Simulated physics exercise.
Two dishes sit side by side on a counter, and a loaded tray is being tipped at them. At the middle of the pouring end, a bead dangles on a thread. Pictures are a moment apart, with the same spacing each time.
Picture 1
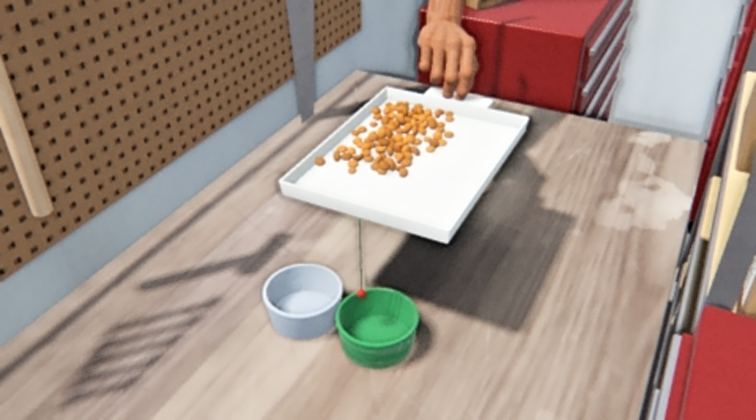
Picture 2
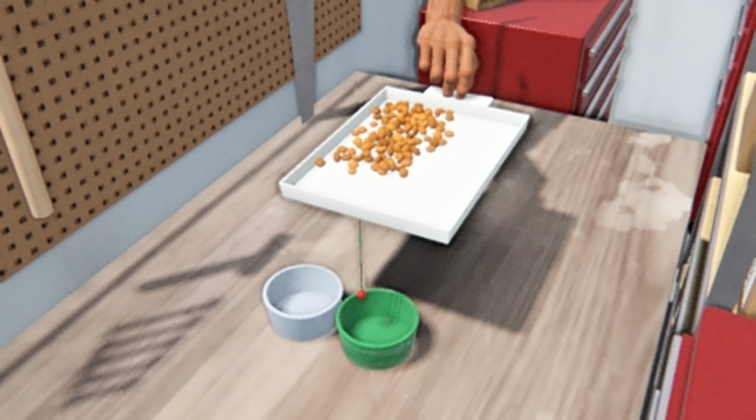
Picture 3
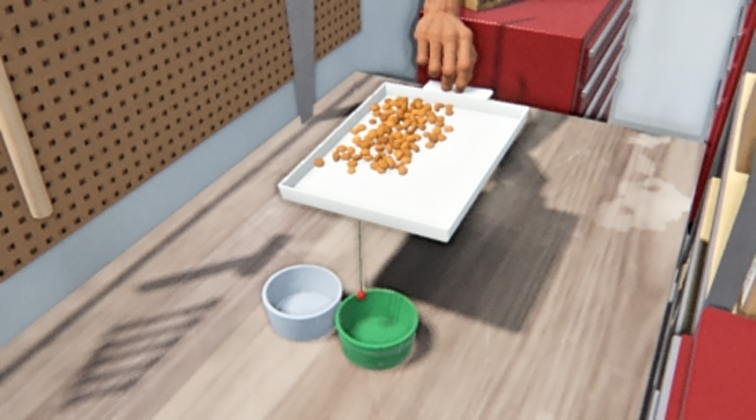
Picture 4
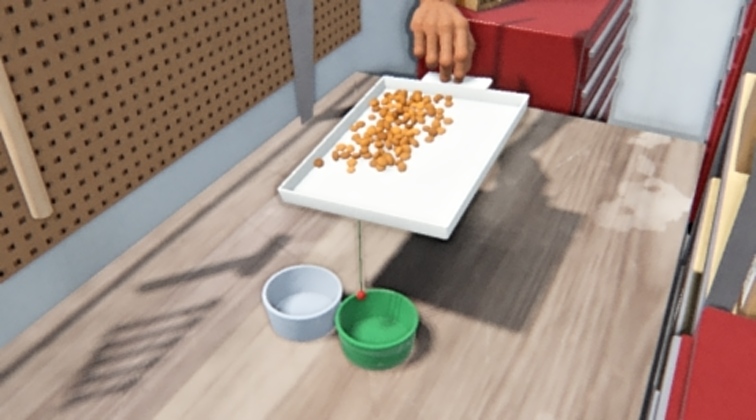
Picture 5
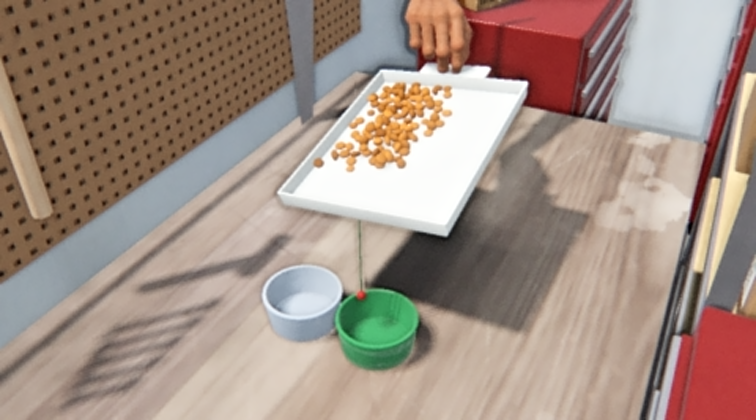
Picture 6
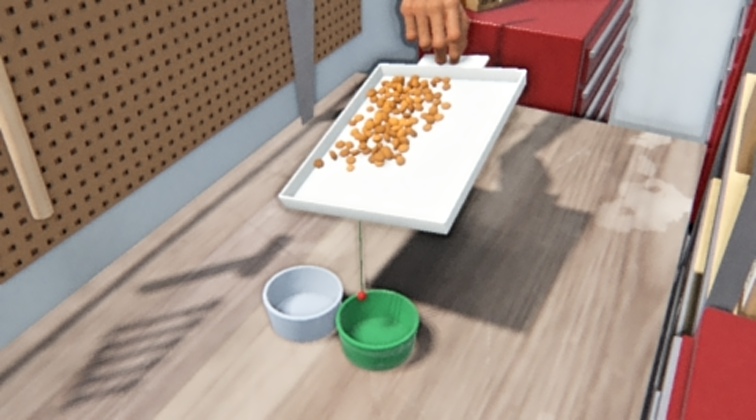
At first, a hand holds a white tray of small orange-brown pieces nearly still above a pale blue dish and a green dish on a wooden counter. Then the hand raises the tray's far end, steepening its slope, while the pieces stay bunched toward the back and the dishes remain empty.
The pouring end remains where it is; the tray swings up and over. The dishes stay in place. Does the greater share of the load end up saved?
Yes.
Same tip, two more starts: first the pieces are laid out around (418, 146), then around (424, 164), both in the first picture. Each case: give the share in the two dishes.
In order, about 80 and 90 in a hundred.
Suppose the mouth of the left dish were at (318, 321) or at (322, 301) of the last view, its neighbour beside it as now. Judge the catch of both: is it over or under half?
Held in all, by try: A smaller portion, then a smaller portion.
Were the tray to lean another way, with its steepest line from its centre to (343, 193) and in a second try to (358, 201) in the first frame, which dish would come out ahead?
Record: Try 1, the dish at the left; try 2, the dish at the left.
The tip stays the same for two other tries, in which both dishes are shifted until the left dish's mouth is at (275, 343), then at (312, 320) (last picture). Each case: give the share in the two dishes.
Roughly 0% first, roughly 0% second.
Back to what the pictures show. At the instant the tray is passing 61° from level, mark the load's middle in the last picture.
Its middle sits at about pixel (315, 178).
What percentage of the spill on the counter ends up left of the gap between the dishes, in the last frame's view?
Left fraction: Around 90 per cent.
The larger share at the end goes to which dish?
So the winner turns out to be the left-side one.
Just after the last frame, tray tipped steeply; almost all on the tray; just a few in the left dish; about a tenth in the air.
A moment on, tray tipped right over; about a tenth on the tray; roughly two thirds in the left dish; roughly a quarter outside both; just a few in the air.
Further on, tray tipped past a quarter turn; the larger part in the left dish; roughly a quarter outside both.
When it is over, tray tipped past a quarter turn; not one in the right dish; the larger part in the left dish; roughly a quarter outside both.
